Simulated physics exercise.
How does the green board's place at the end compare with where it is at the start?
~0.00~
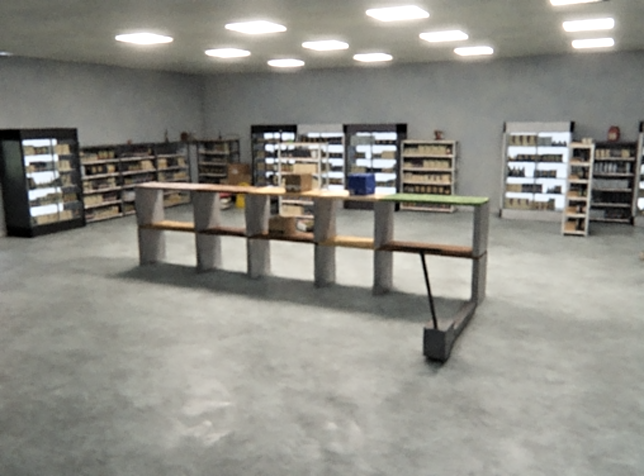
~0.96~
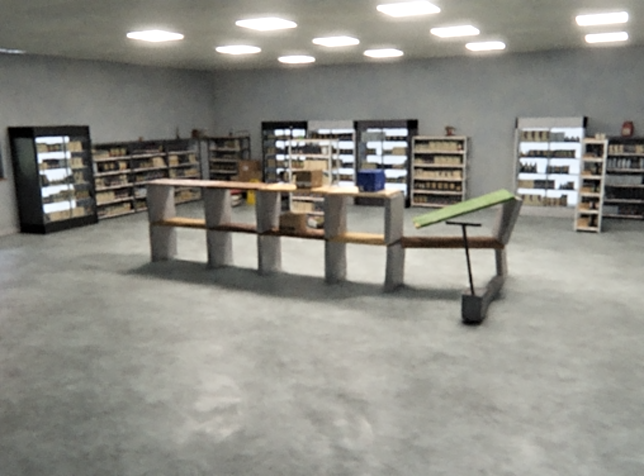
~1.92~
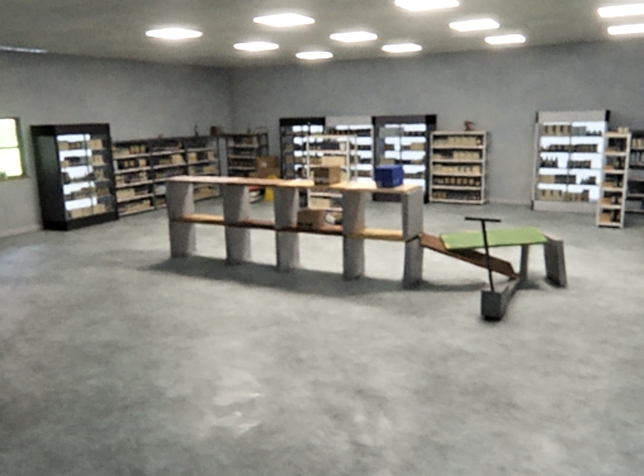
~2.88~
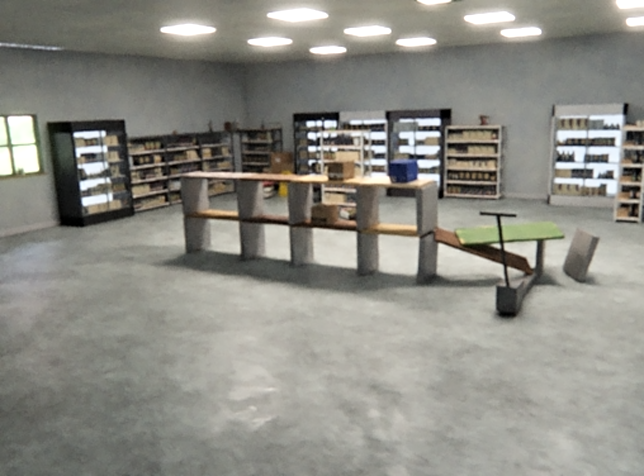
At the start the green board lies on the top tier at the right end of the rack. At the end it is lower and farther right, beyond the part of the rack that still stands.
